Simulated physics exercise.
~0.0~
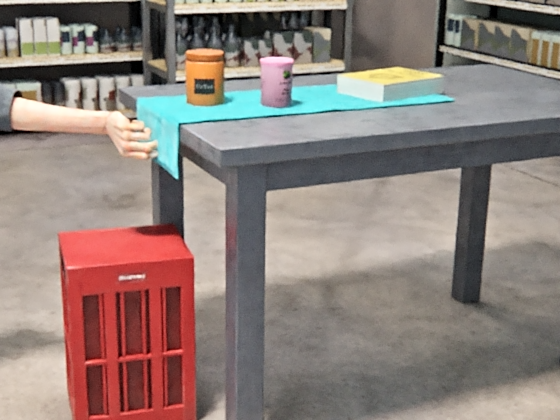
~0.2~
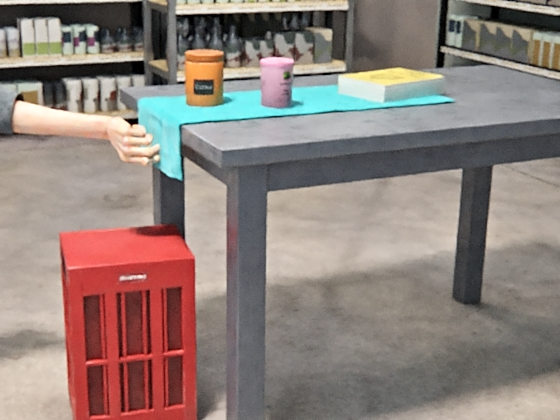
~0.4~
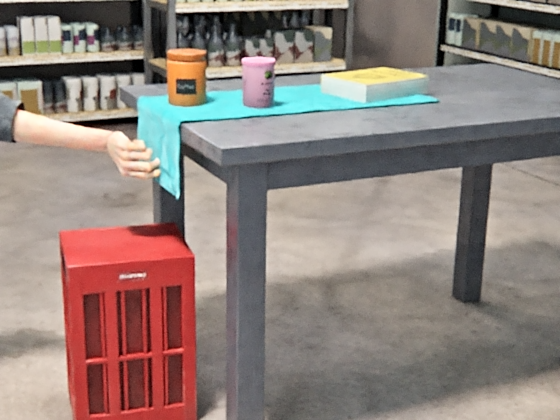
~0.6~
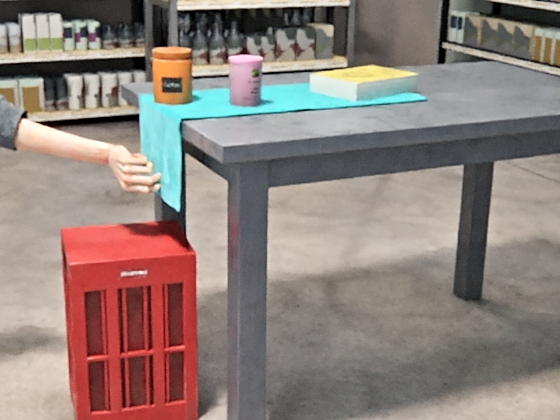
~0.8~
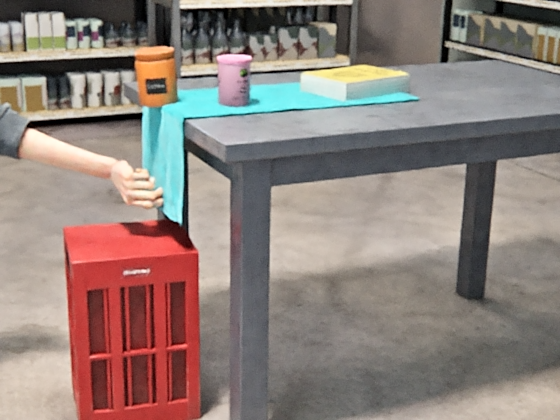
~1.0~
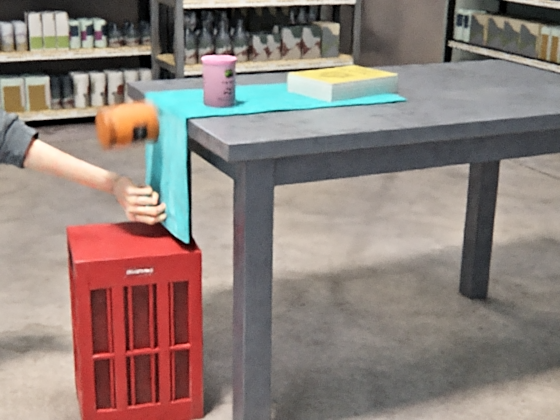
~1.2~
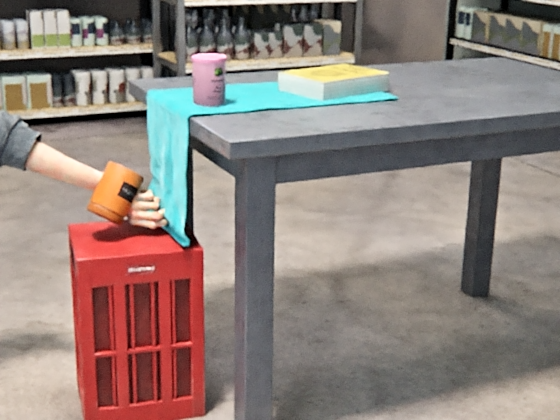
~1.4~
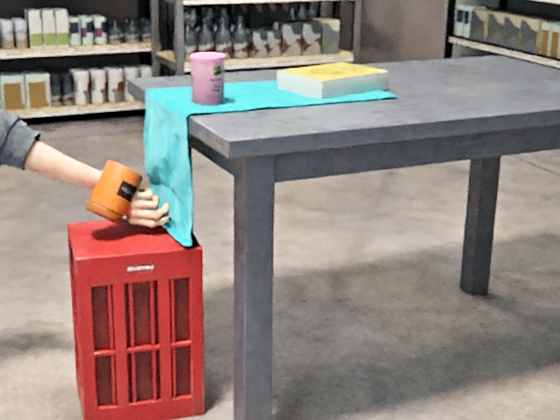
In a room lined with stocked shelves, a hand slowly pulled a turquoise scarf down over a table's left edge until its hem met a red crate, drawing a pink tin and yellow book along the tabletop while an orange jar tipped off.
